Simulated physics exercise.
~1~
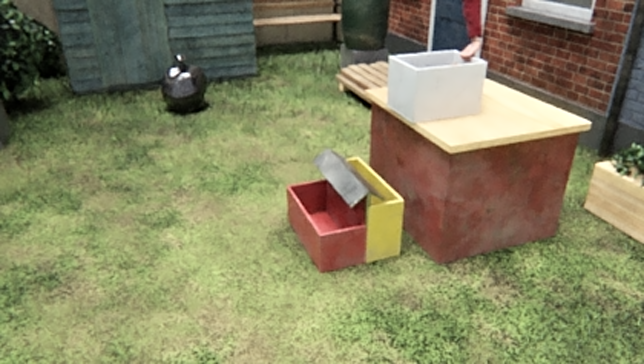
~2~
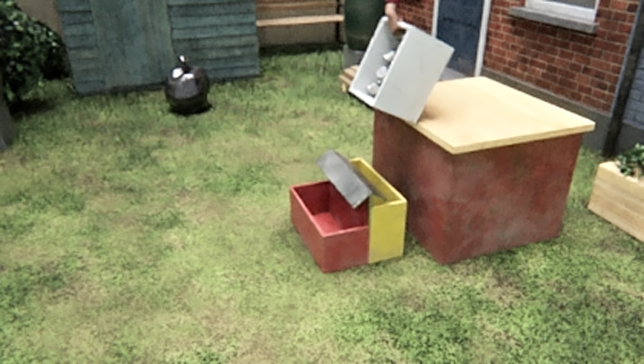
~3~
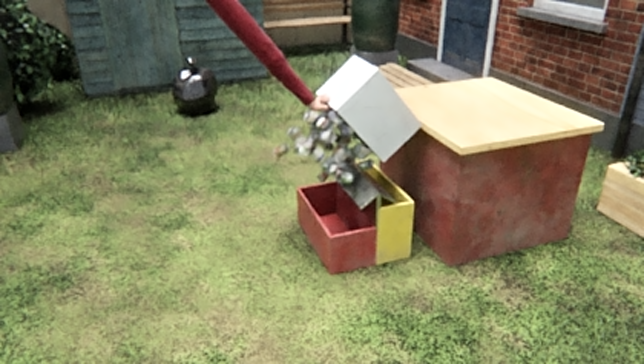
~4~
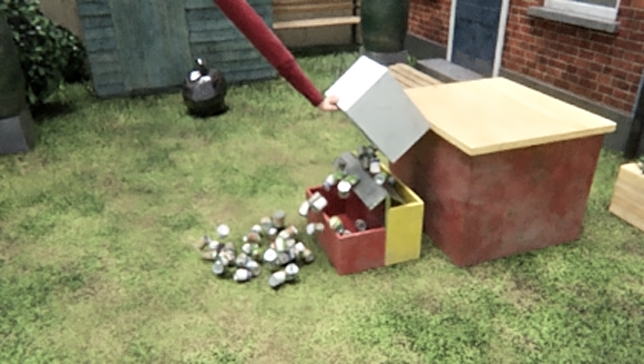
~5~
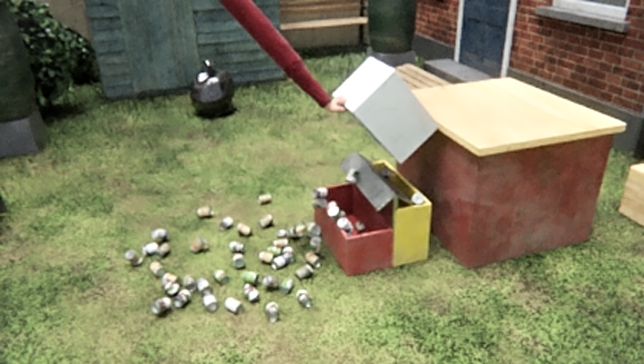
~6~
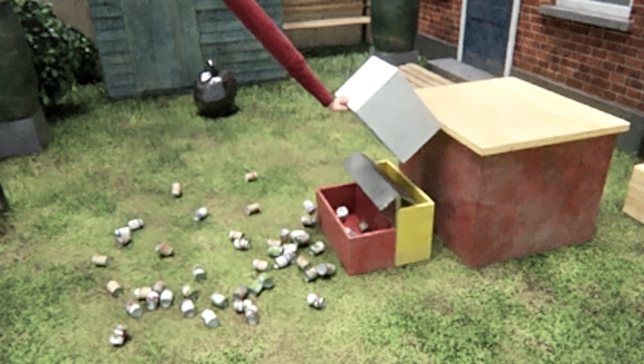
A white tote is tipped off the left end of a bench by a red-sleeved arm, pouring small tins over a grey roof-shaped splitter. A few land in the red trough and yellow box, but most scatter across the grass to the left as the tote hangs tilted.
